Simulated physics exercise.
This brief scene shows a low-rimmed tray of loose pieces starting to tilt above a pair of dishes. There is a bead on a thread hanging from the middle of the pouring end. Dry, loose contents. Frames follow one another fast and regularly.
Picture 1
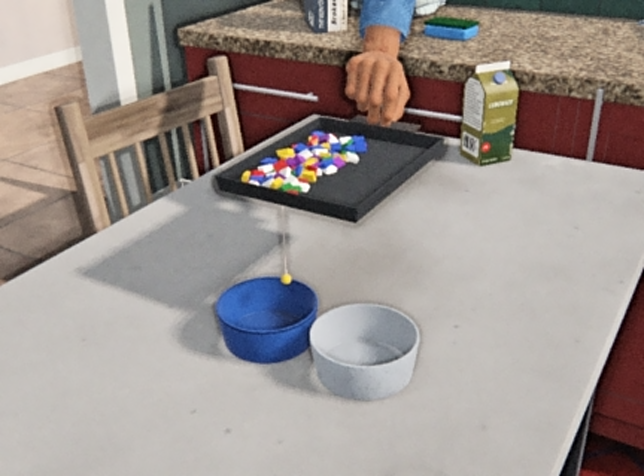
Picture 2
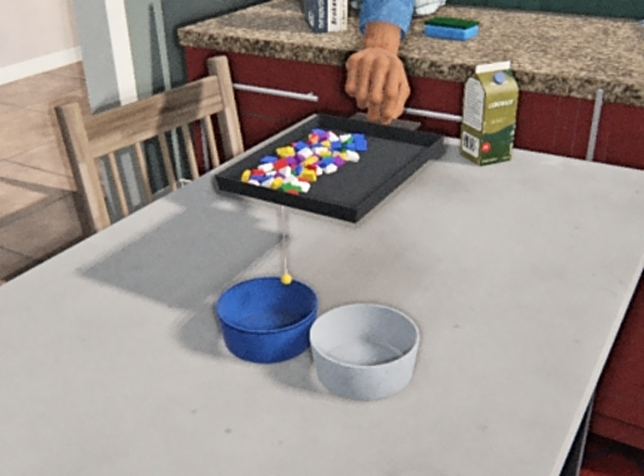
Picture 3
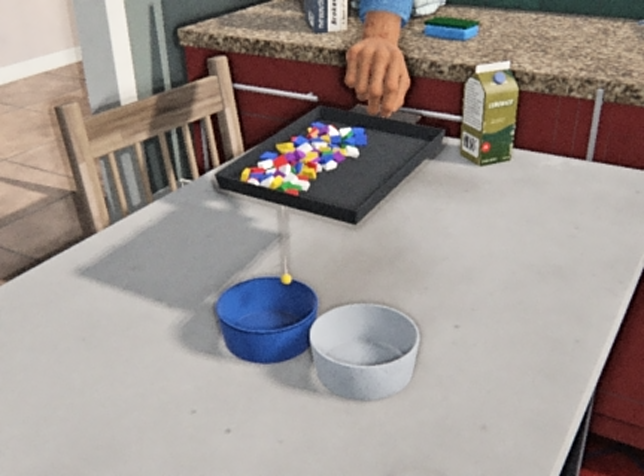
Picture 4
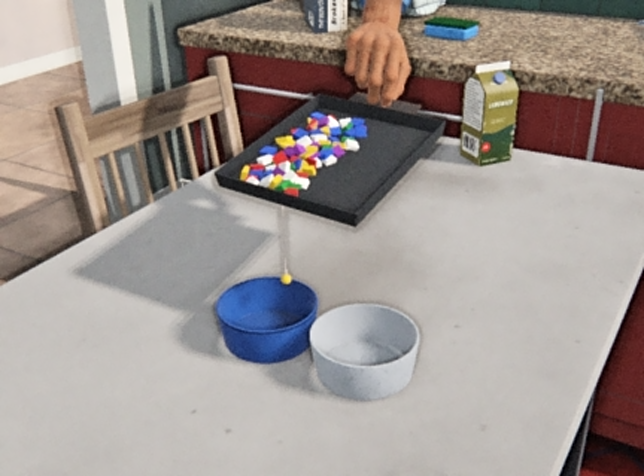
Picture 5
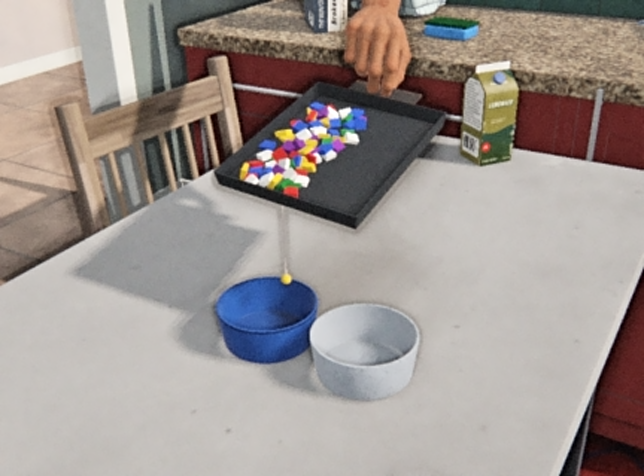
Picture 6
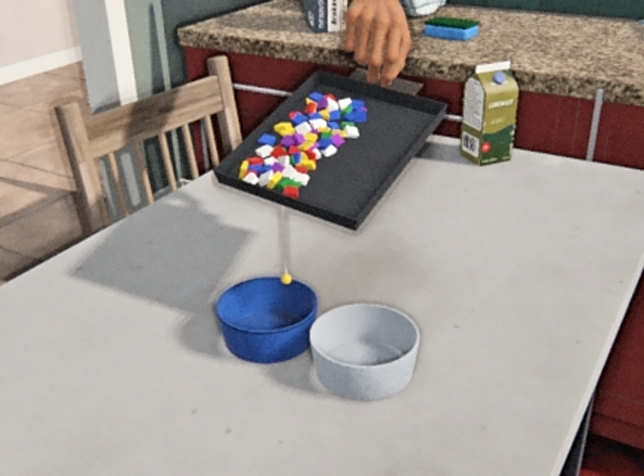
In a kitchen, a hand holds a dark tray of colourful loose pieces level above a blue dish and a pale grey one on a table, a yellow bead hanging beneath its near edge. The hand then gradually raises the far side, and the near edge slants slightly lower at its right corner.
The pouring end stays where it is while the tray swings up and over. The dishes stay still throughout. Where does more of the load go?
Pretty sure the heavier pile builds up on the right there.
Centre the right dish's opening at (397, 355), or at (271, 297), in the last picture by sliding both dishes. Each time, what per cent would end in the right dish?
Roughly 0 per cent, and 20 per cent.
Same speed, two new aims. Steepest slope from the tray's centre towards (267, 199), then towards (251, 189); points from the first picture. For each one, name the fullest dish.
First case: The dish at left. Second case: The dish at left.
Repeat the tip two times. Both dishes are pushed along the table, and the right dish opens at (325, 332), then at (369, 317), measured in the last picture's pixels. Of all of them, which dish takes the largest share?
Place 1 - the dish at right; place 2 - the dish at right.
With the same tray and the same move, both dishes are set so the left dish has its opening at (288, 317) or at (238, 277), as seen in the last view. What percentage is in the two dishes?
You'd get near 60 percent first and near 70 percent next.
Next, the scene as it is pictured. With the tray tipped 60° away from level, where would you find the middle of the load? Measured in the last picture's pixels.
Near (319, 193).
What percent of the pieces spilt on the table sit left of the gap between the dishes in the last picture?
Roughly 20 in a hundred.
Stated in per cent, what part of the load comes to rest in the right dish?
Around 60 percent.
Soon after the last picture, tray tipped steeply; nearly all on the tray; a stray few in the air.
A little later, tray tipped right over; most on the tray; a small part in the right dish; a stray few in the left dish; a stray few outside both.
Later still, tray tipped past a quarter turn; about half in the right dish; about a quarter in the left dish; about a quarter outside both.
At rest, tray tipped past a quarter turn; about half in the right dish; about a quarter in the left dish; about a quarter outside both.
